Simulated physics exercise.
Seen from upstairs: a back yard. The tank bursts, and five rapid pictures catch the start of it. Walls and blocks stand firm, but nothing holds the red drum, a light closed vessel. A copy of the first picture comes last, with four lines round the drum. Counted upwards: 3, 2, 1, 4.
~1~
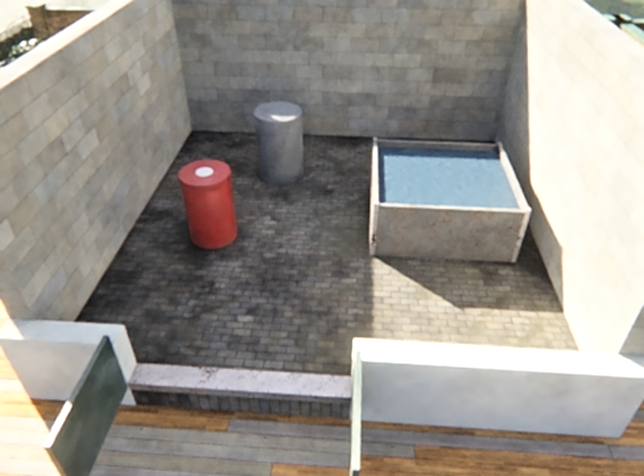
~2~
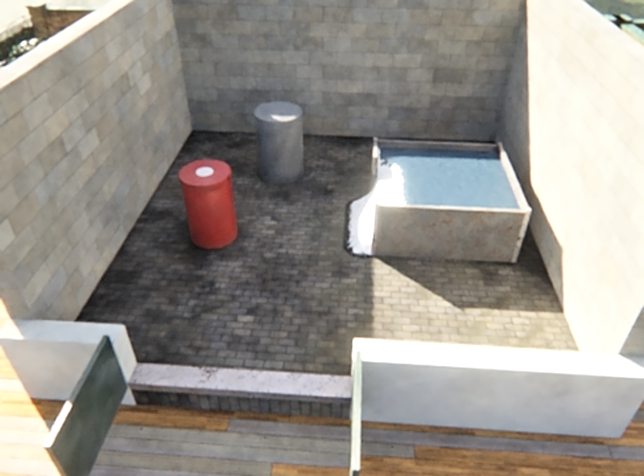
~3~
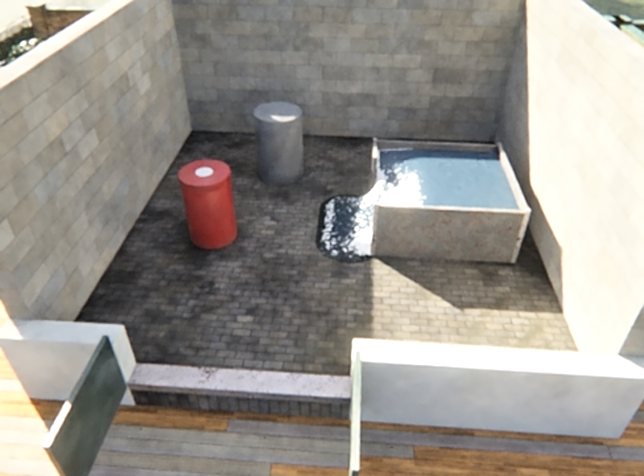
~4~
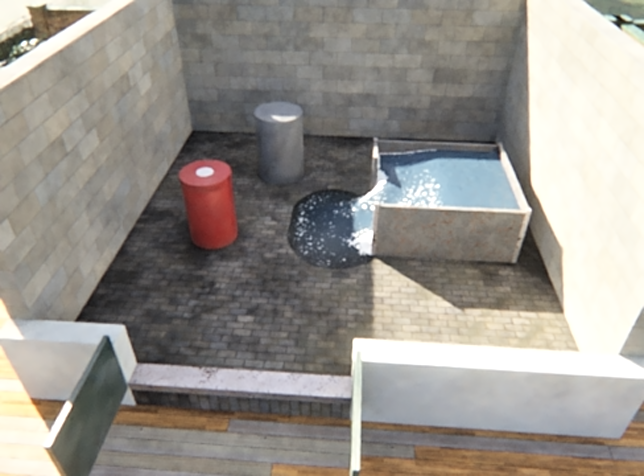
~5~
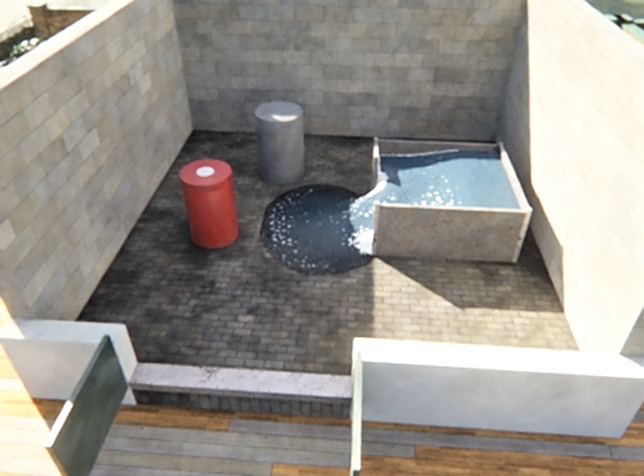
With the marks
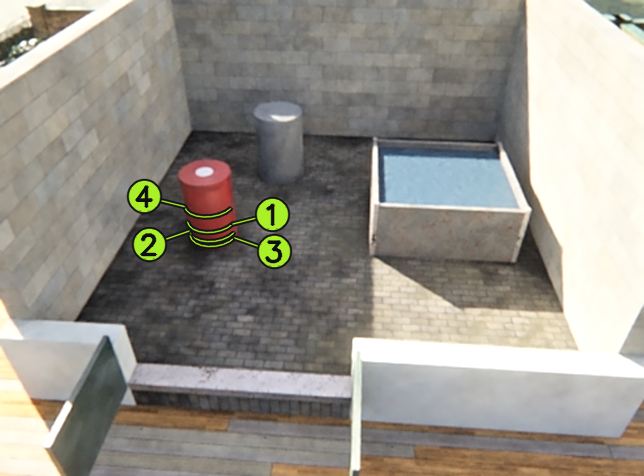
Back yard seen from above, water pouring from the left side of a full tank and spreading left across the paving.
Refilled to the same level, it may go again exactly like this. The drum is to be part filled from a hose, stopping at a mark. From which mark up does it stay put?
It is 4.
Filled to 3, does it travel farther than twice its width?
Yes, clearly.
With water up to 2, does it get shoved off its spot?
Yes, it does.
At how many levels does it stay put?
One.
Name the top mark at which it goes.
Mark 1.
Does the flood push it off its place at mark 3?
Yes, it does.
On the marked copy, 1 at (206, 232); 2 at (207, 241); 3 at (208, 246); 4 at (203, 217); from the bottom up 3, 2, 1, 4.
With 1, it is pushed about half its own width away.
With 2, it is pushed about 3 times its own width away.
With 3, it is pushed about 4 times its own width away.
With 4, it does not move.
